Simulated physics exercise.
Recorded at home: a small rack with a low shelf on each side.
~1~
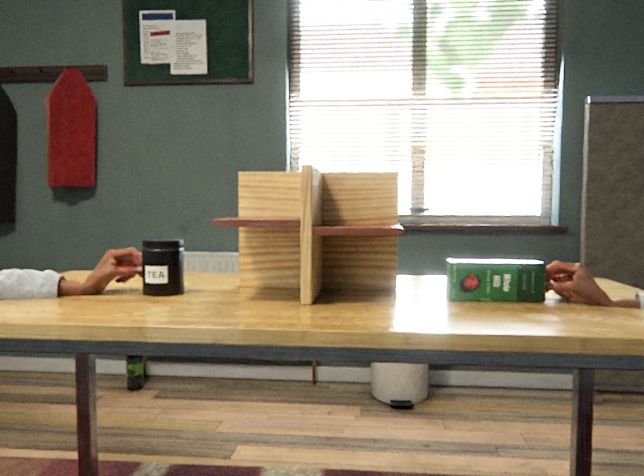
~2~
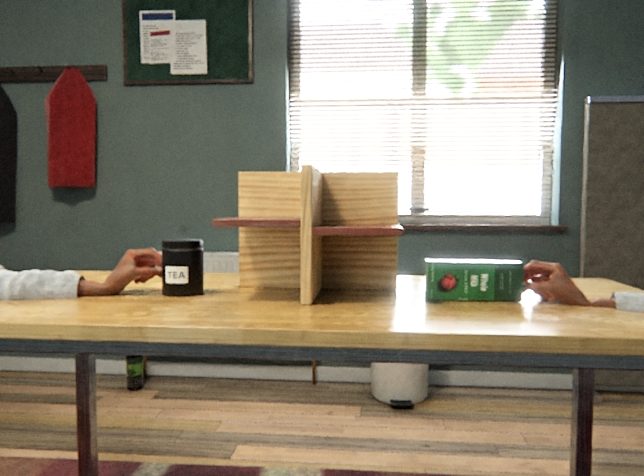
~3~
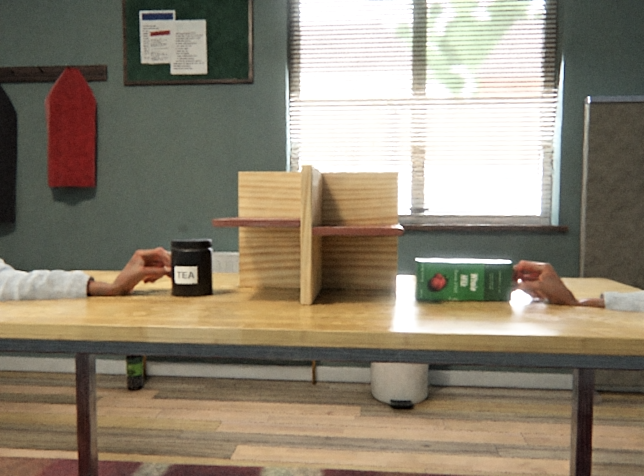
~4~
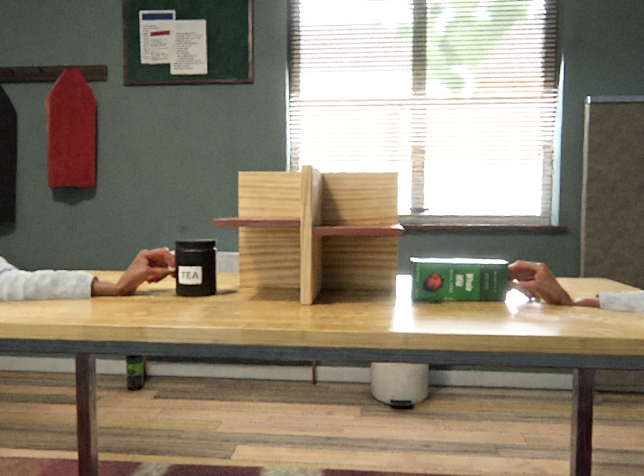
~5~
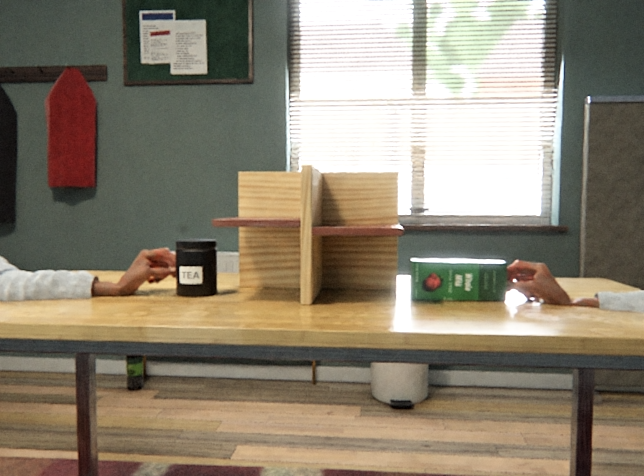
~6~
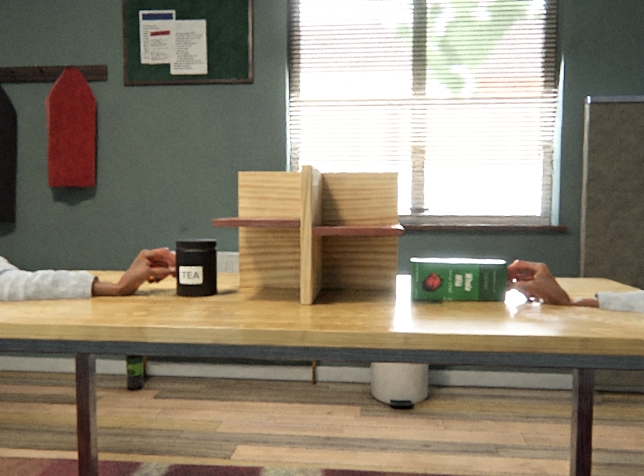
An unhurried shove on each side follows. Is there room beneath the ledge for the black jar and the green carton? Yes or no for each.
Black jar: Yes; green carton: Yes.
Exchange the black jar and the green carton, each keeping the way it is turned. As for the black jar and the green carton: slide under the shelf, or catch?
Black jar: Clear; green carton: Clear.
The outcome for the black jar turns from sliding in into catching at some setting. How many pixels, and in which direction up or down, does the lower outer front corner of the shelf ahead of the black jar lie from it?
The change comes after a shift of around 16 pixels down.
Then, 0.48 s after the last picture, black jar part of the way in near (229, 268); green carton sliding up to the opening near (425, 279).
At rest, the black jar slides in, near (249, 268); the green carton slides in, near (368, 278).
